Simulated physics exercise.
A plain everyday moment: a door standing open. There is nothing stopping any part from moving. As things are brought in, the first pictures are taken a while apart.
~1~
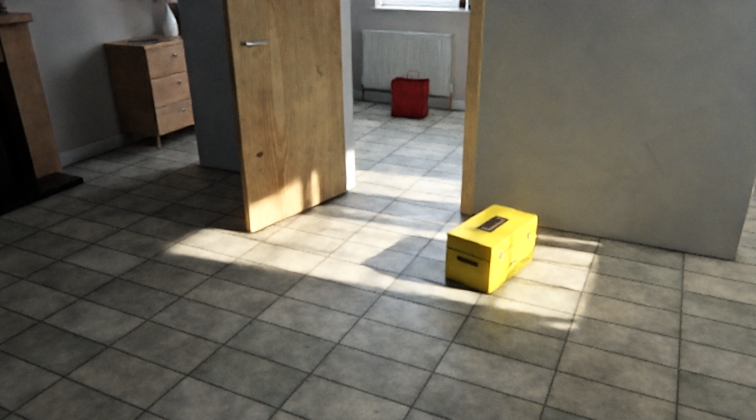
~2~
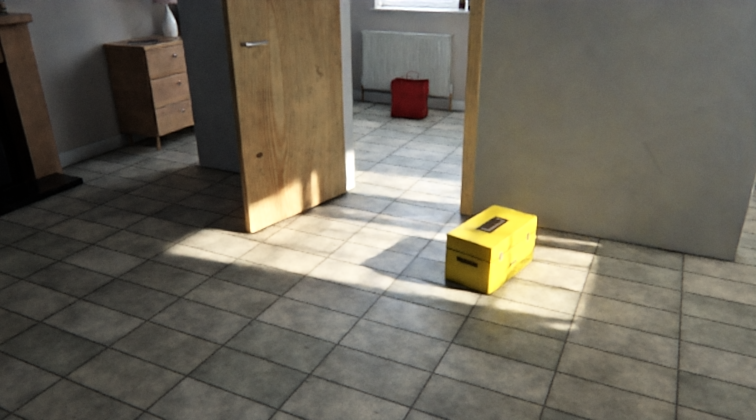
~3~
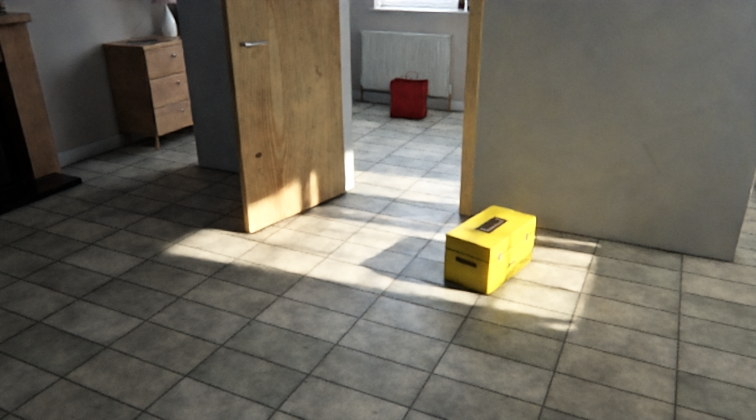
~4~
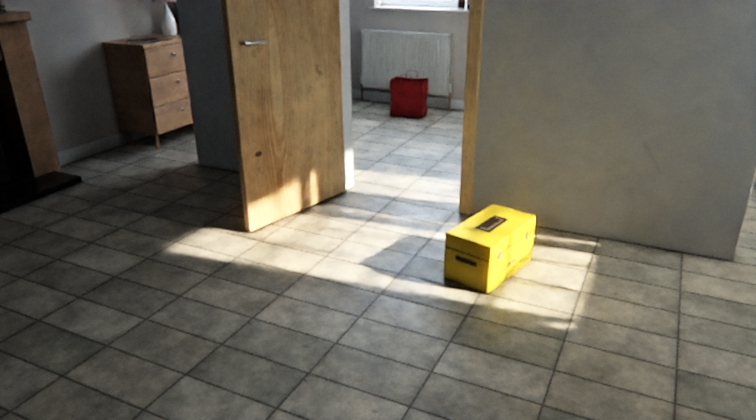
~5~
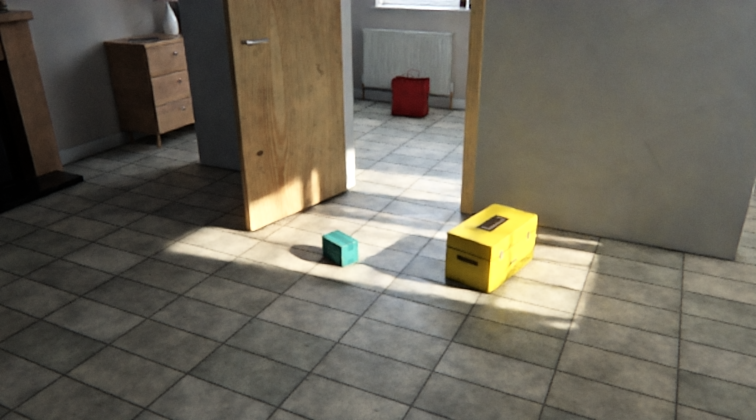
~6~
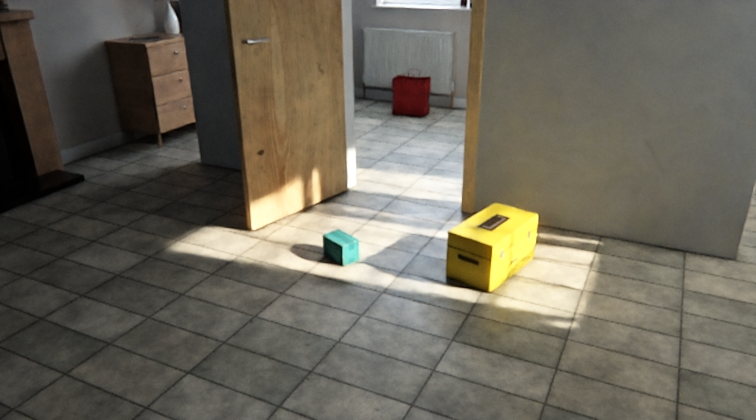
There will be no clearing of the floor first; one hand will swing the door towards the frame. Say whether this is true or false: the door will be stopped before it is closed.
False, it closes fully.
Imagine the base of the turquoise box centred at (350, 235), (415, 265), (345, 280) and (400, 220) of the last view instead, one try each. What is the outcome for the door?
It gets caught first, ends up closed second, ends up closed third and ends up closed fourth.
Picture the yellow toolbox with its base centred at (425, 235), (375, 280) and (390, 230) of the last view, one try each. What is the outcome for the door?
Well, on the first try it is held back, on the second it makes it all the way, and on the third it is held back.
Then, 0.70 s on from there, door at 87°.
Then, 1.20 s on from there, door at 62°.
Then, 1.70 s on from there, door at 35°.
Then, 2.10 s on from there, door at 12°.
In the end, door at 0°; both unmoved. At the end, from the last picture's camera, turquoise box near (341, 247).
